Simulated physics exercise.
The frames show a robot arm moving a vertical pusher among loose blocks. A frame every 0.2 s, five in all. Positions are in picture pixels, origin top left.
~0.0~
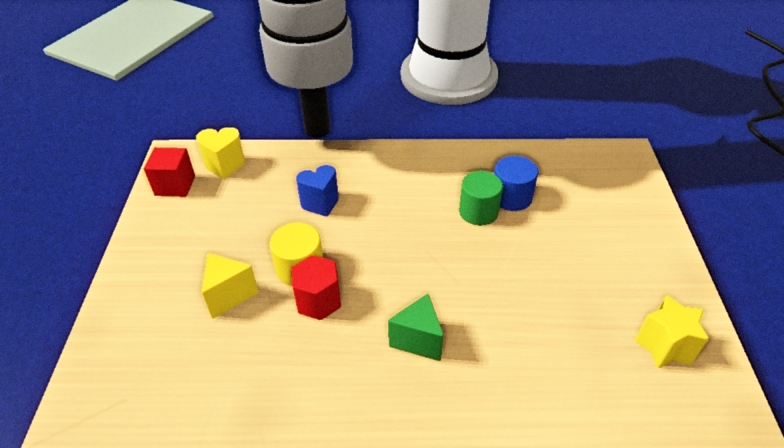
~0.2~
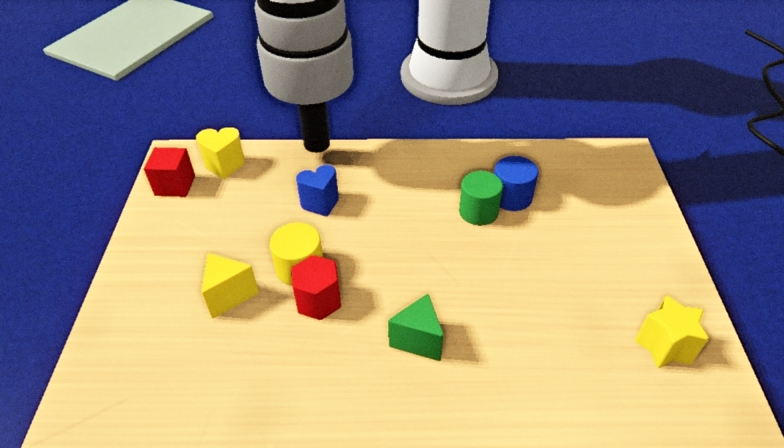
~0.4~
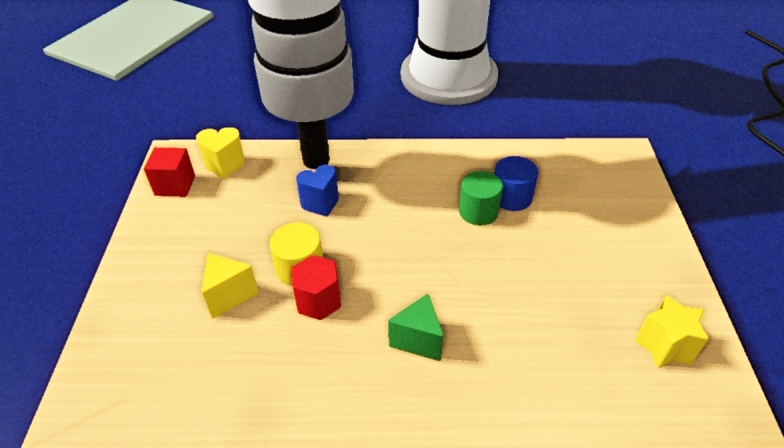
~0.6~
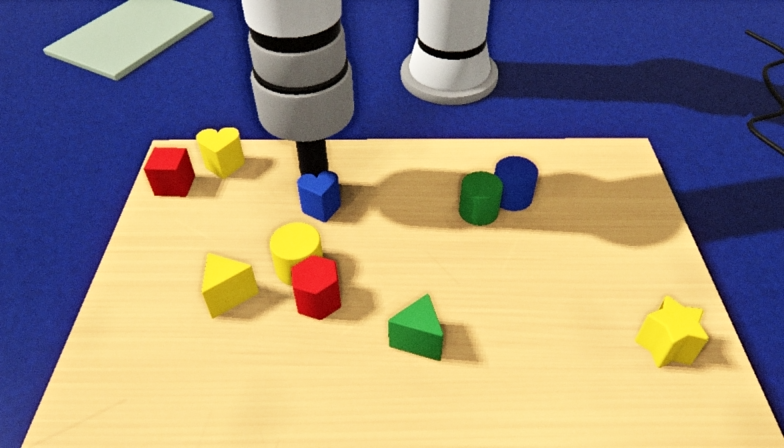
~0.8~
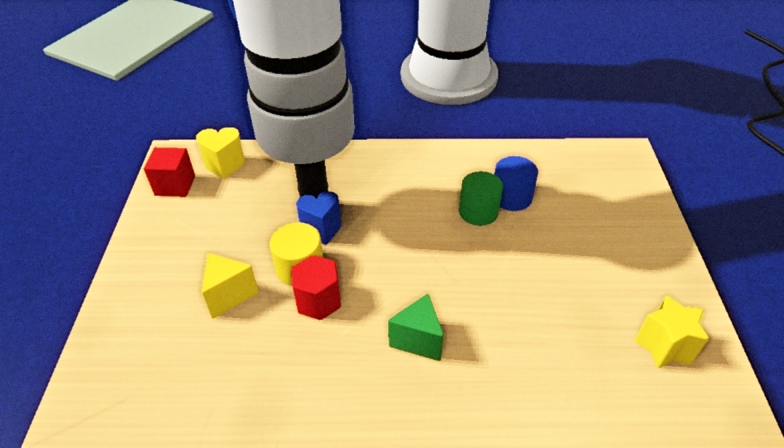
A grey and black robot arm with a thin black pusher reaches over a pale wooden board on a blue surface, seen from above at an angle. Red and yellow blocks sit at left and centre, green and blue cylinders upper right, a green triangle lower centre, a yellow star at right. The pusher moves toward the viewer and slides the blue heart toward the yellow disc, while the camera stays still.
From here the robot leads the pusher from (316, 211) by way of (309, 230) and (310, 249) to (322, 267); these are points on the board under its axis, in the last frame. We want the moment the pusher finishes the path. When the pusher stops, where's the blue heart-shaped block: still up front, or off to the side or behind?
The pusher still has the blue heart-shaped block in front of it when the path ends.
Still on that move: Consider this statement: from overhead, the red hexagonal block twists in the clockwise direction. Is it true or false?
My answer: False.
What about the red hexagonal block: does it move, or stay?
The red hexagonal block moves.
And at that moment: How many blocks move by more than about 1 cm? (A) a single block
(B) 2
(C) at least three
C - at least three.
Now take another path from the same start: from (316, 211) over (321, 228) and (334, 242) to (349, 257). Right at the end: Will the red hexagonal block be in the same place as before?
No
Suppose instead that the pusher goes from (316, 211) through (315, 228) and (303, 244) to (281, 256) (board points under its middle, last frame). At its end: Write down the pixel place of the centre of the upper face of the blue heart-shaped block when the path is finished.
Put as a pixel place, it's (310, 237).
What follows on the original path. Halfway along, pusher (306, 229); yellow disc (286, 258); red hexagonal block (317, 287), turned 15° anticlockwise; blue heart-shaped block (317, 231), turned 15° anticlockwise.
At the end, pusher (320, 256); yellow three-sided block not moved; yellow disc (280, 269); red hexagonal block (319, 291), turned 20° anticlockwise; blue heart-shaped block (333, 259), turned 15° anticlockwise.
